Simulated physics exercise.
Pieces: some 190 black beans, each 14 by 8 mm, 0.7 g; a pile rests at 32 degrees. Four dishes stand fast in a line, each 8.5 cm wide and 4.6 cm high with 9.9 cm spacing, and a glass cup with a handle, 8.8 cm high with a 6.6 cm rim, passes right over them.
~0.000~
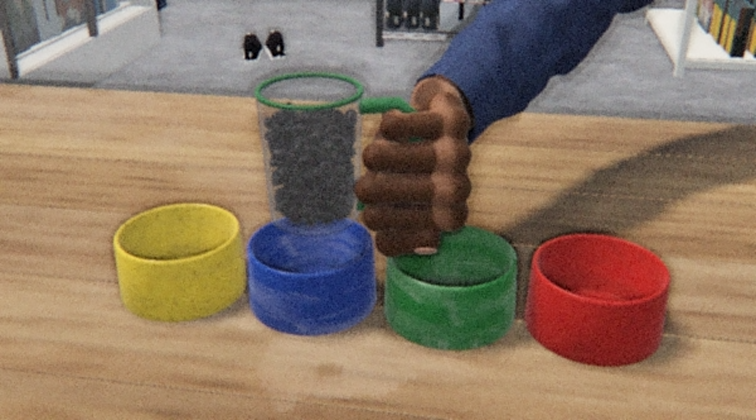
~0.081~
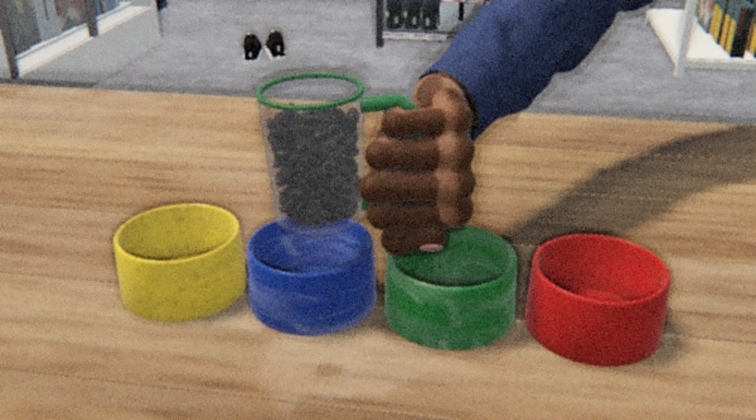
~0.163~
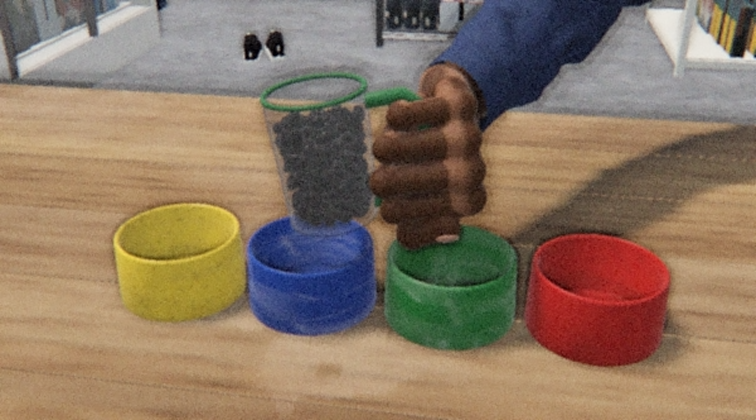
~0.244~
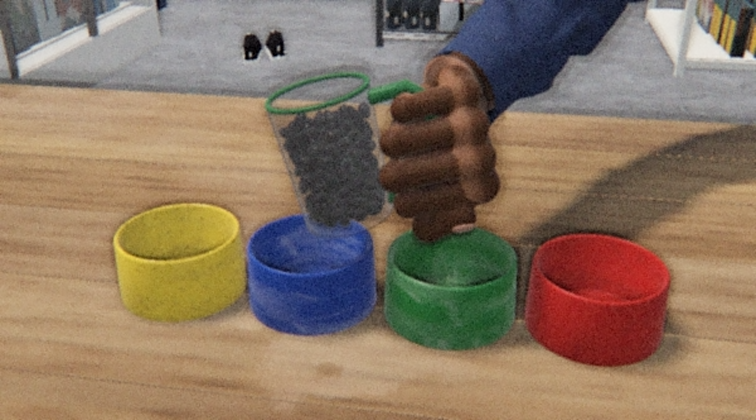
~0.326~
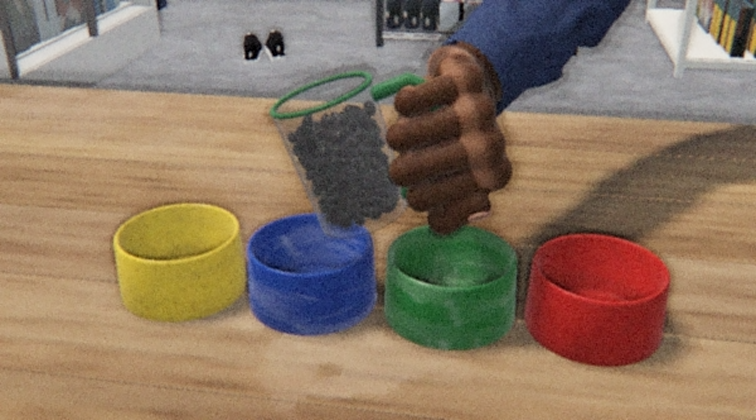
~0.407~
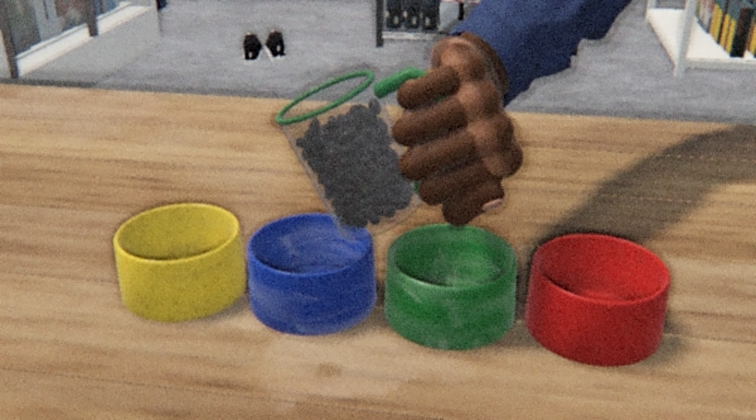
A clear cup of black beans, gripped by its green handle in a dark-skinned, blue-sleeved hand, starts upright above a blue dish. The hand shifts slightly right and tilts the cup steadily leftward, while the yellow, blue, green and red dishes stay still on the wooden table.
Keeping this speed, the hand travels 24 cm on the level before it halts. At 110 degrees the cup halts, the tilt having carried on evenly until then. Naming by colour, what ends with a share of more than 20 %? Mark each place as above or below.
Marks: Red below, blue below, green above, yellow below, counter below.
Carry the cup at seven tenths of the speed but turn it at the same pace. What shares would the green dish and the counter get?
Green: 40; counter: 30.
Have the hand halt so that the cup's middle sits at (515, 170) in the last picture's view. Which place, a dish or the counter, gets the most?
Result: Biggest portion at green.
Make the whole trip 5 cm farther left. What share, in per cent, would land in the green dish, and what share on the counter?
The green dish would get 30 and the counter 20.
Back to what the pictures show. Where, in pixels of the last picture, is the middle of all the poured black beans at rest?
After settling, the middle sits near (457, 289).
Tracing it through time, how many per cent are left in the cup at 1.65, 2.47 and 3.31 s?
About 80, 5, 0 per cent.
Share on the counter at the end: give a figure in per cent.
About 10 percent.
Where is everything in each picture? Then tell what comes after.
The first frame shows cup at (312, 155), tilt 0 degrees, lip at (259, 88), moved 0.0 cm; middle of the pieces at (318, 168); yellow dish at (178, 232); blue dish at (311, 243); green dish at (452, 255); red dish at (601, 267).
The second frame shows cup at (316, 155), tilt 2 degrees, lip at (261, 90), moved 0.2 cm; middle of the pieces at (321, 168).
The third frame shows cup at (325, 156), tilt 7 degrees, lip at (265, 95), moved 0.8 cm; middle of the pieces at (332, 168).
The fourth frame shows cup at (334, 156), tilt 13 degrees, lip at (269, 101), moved 1.5 cm; middle of the pieces at (343, 168).
The fifth frame shows cup at (344, 157), tilt 18 degrees, lip at (274, 107), moved 2.1 cm; middle of the pieces at (354, 168).
The sixth frame shows cup at (354, 157), tilt 24 degrees, lip at (280, 114), moved 2.8 cm; middle of the pieces at (365, 168); yellow dish at (178, 232); blue dish at (311, 243); green dish at (452, 255); red dish at (601, 267). Its pace works out near 70 degrees a second; the hand travels 8 cm a second.
Then, at 1.65 s, tilt 109 degrees; cup holds 80 %, blue 5 %, green 15 %.
After 2.47 s, tilt 110 degrees; cup holds 5 %, blue 5 %, green 85 %.
After 3.31 s, tilt 110 degrees; cup holds 0 %, red 5 %, blue 5 %, green 85 %.
At rest (3.6 s), red 5 %, blue 5 %, green 85 %, yellow 0 %, counter 10 %.
